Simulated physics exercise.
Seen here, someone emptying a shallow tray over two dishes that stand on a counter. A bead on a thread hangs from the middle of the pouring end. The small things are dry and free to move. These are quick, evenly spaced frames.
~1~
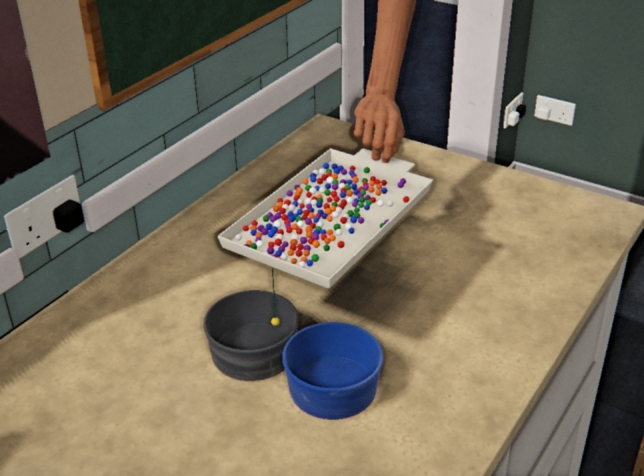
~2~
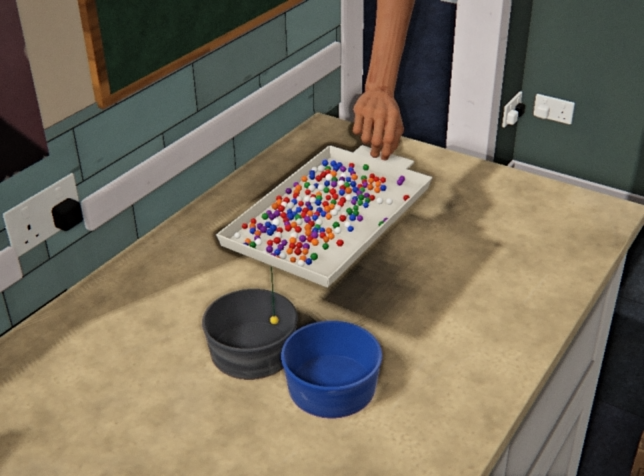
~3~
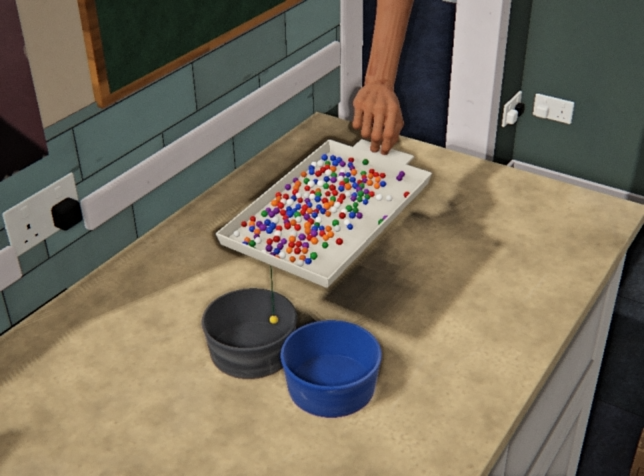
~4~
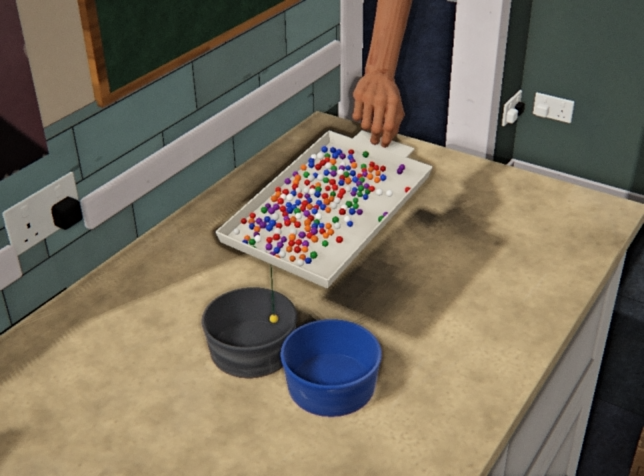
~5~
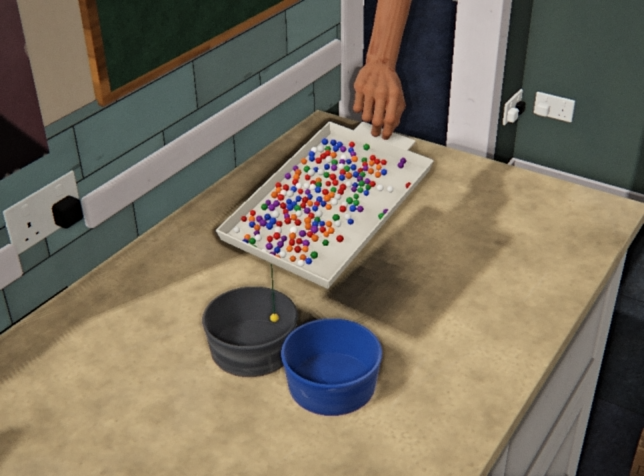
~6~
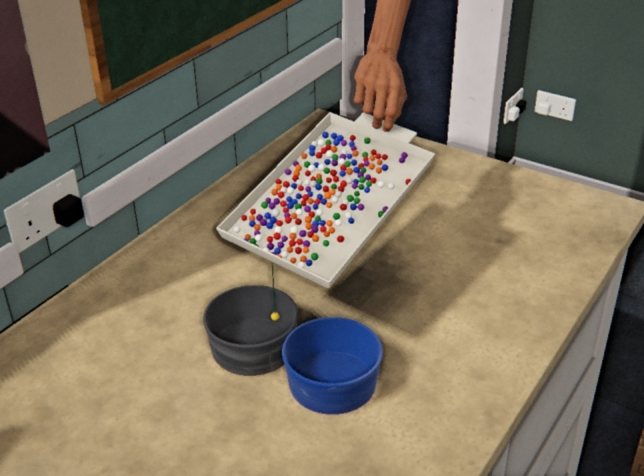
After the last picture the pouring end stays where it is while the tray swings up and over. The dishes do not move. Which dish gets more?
The right-hand one ends fuller.
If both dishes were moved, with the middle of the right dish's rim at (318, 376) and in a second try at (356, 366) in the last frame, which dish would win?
At the first place the dish on the right, at the second right.
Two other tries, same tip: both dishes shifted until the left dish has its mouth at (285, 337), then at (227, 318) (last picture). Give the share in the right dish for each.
Near 40 % and 100 %.
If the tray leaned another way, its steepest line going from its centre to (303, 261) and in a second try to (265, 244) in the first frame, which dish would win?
The first try: The right-hand dish. The second: The dish on the left.
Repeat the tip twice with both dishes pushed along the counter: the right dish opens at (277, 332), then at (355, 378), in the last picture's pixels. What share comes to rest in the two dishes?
The first gives 20 %, the second 80 %.
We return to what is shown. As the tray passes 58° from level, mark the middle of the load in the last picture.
Close to (315, 258).
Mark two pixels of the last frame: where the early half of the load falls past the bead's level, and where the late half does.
The first part at (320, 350); the rest at (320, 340).
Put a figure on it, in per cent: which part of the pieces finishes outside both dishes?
Close to 0 per cent.
Just after the last frame, tray tipped steeply; the larger part on the tray; about a tenth in the right dish; just a few outside both; about a tenth in the air.
A moment on, tray tipped right over; just a few on the tray; almost all in the right dish; about a tenth outside both; just a few in the air.
Further on, tray tipped past a quarter turn; almost all in the right dish; about a tenth outside both.
When it is over, tray tipped past a quarter turn; almost all in the right dish; not one in the left dish; about a tenth outside both.
